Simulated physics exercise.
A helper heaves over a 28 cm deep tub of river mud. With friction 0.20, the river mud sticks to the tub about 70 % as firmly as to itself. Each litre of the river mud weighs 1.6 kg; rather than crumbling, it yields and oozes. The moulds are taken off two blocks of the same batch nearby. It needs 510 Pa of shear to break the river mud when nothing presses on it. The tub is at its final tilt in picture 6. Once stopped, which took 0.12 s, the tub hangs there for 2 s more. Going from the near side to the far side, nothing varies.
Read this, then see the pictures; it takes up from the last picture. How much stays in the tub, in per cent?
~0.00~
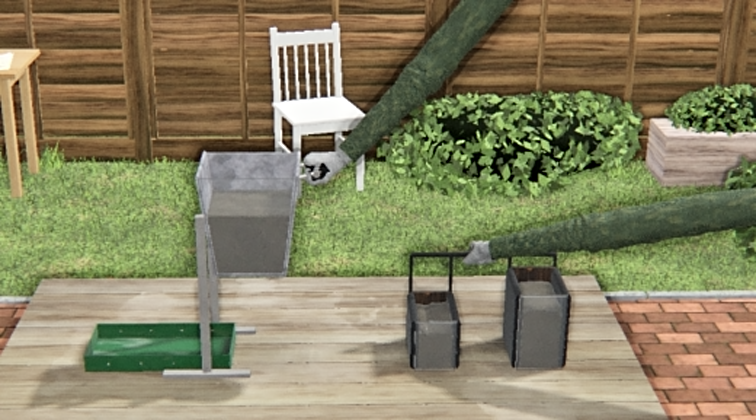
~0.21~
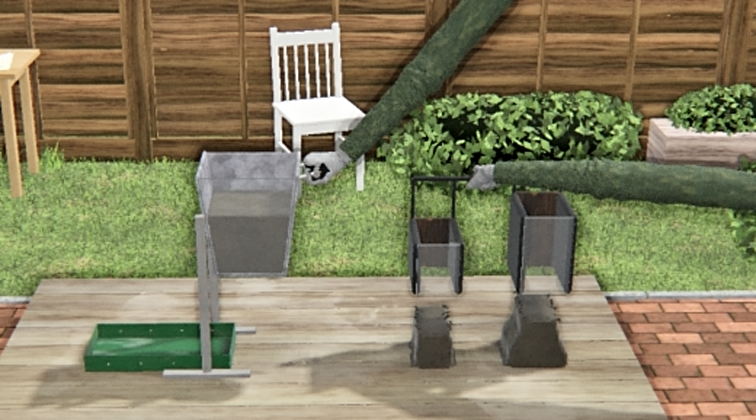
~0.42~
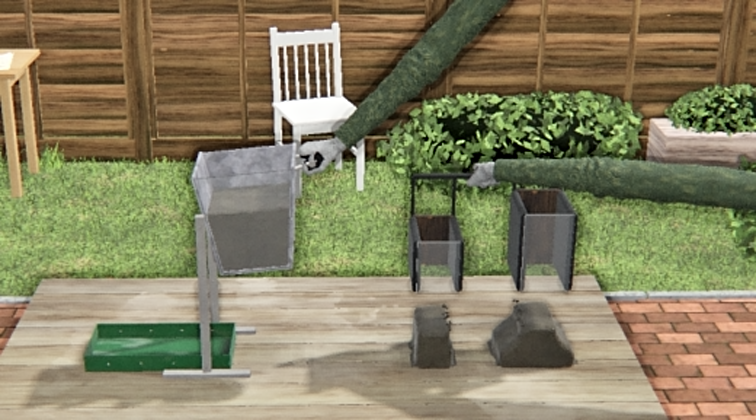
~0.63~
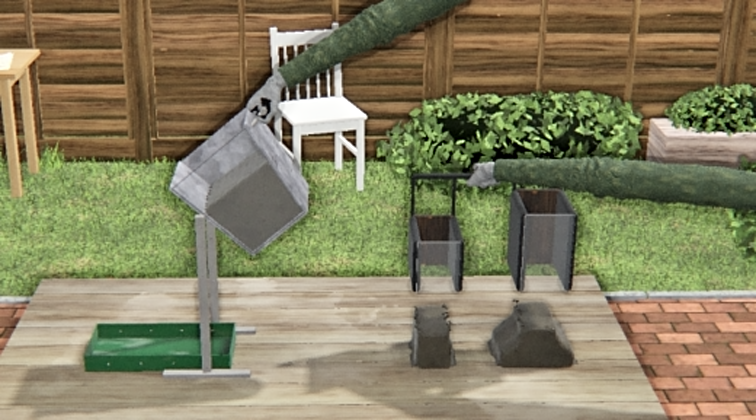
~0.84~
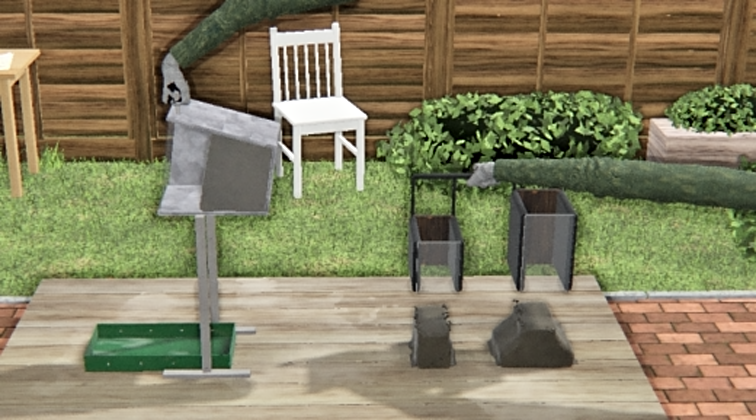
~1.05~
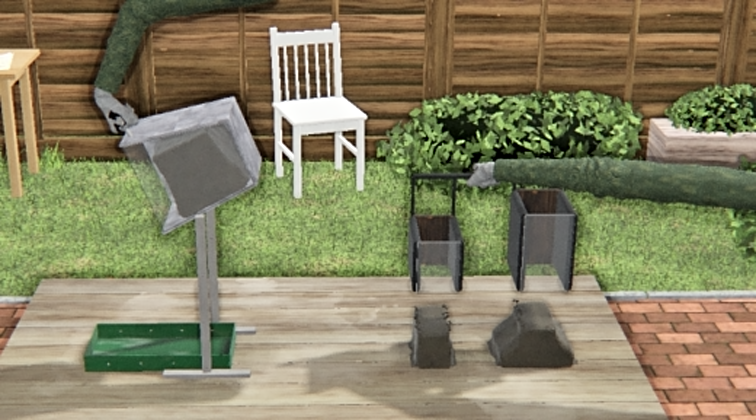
Roughly 0 per cent stays in the tub.
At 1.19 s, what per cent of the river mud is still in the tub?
Roughly 70 per cent.
After 1.19 s, the tub is at 111 degrees and holds 69 %.
After 1.36 s, the tub is at 111 degrees and holds 12 %.
After 1.53 s, the tub is at 111 degrees and holds 0 %.
After 1.70 s, the tub is at 111 degrees and holds 0 %.
After 3.05 s, the tub is at 111 degrees and holds 0 %.
